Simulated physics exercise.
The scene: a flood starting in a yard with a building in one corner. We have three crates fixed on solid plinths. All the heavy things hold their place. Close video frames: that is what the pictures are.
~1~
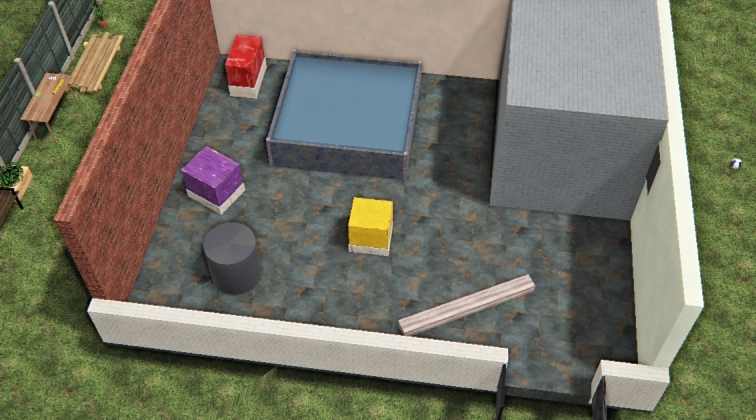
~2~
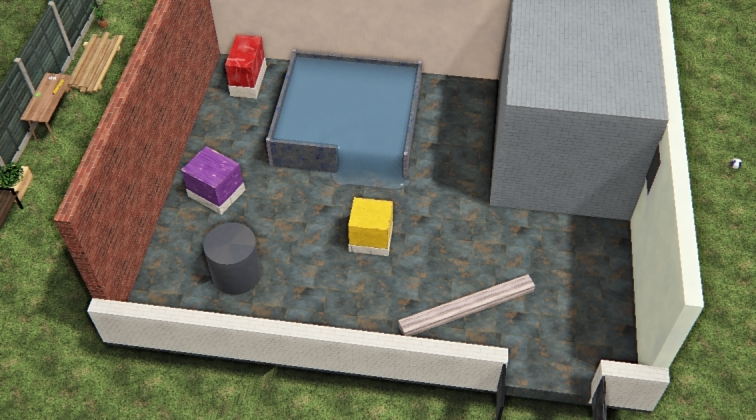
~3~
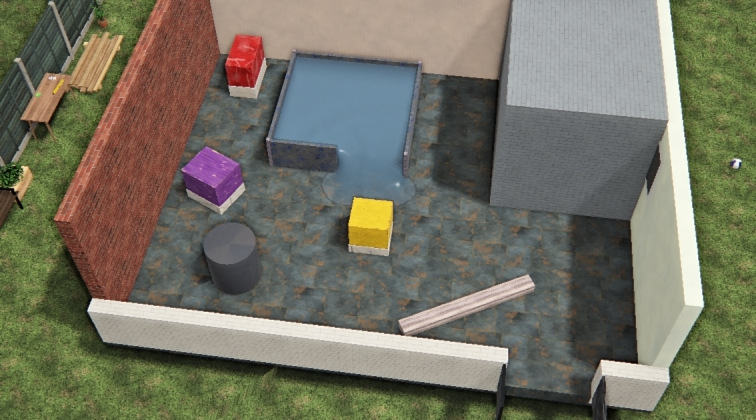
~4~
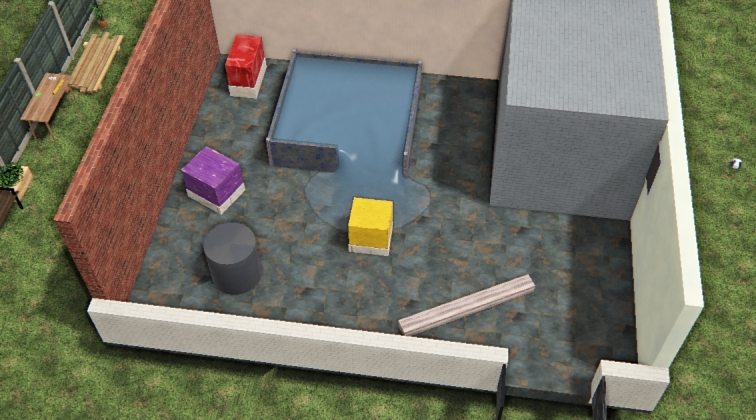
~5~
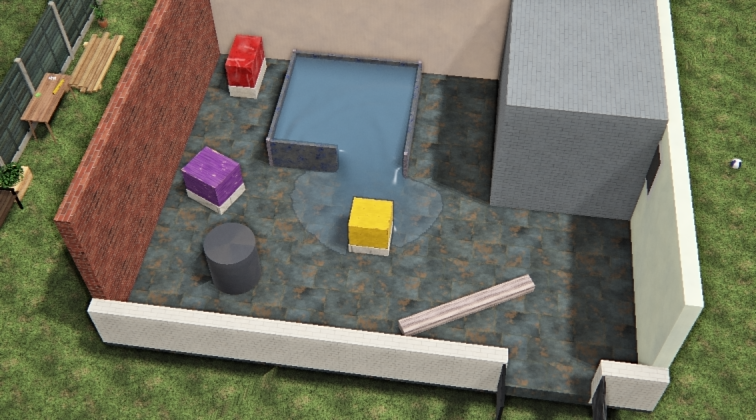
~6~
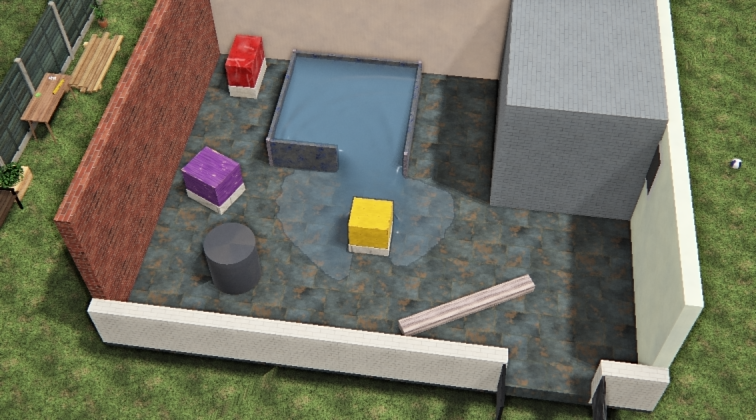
In a walled yard with a grey building in one corner, water sits still in a tank until a gap opens in its front side, then pours out and spreads across the dark floor around a yellow-topped block.
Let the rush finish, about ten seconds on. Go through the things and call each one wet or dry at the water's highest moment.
Called one by one: The yellow crate is wet; the purple crate is dry; the red crate is dry.
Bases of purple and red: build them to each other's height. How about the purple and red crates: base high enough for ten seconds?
The purple crate is not reached and the red crate is not reached.
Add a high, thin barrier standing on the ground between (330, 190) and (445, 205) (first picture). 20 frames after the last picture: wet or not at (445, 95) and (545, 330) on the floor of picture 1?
Reached, untouched.
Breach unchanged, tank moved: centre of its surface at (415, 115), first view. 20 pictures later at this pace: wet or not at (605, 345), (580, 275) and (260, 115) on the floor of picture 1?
Submerged, submerged, untouched.
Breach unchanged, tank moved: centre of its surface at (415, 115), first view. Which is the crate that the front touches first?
Answer: The yellow-painted one, before any other.
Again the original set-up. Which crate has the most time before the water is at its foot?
That's the crate marked red.
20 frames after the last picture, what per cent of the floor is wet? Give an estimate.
Near 60 in a hundred.
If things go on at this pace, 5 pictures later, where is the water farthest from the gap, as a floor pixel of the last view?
My guess would be about (269, 342).
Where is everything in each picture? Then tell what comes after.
Still water in the tank at (347, 103), in the first picture.
The front is at (335, 178), out from the gap at (371, 167), in the second picture.
The front is at (334, 198), out from the gap at (371, 168), in the third picture.
The front is at (338, 225), out from the gap at (371, 168), in the fourth picture.
The front is at (343, 250), out from the gap at (371, 168), in the fifth picture.
Water pours out at (371, 168) and has run to (331, 272), in the sixth picture.
A moment on, water covers 20 % of the floor; the yellow crate water round its plinth, the purple crate not reached, the red crate not reached.
Next, water covers 40 % of the floor; the yellow crate water round its plinth, the purple crate water round its plinth, the red crate not reached.
Then, water covers 60 % of the floor; the yellow crate water round its plinth, the purple crate water round its plinth, the red crate not reached.
Later, water covers 75 % of the floor; the yellow crate water round its plinth, the purple crate water round its plinth, the red crate water round its plinth.
In the end, water covers 95 % of the floor; the yellow crate was topped, the purple crate stayed above the water, the red crate stayed above the water.
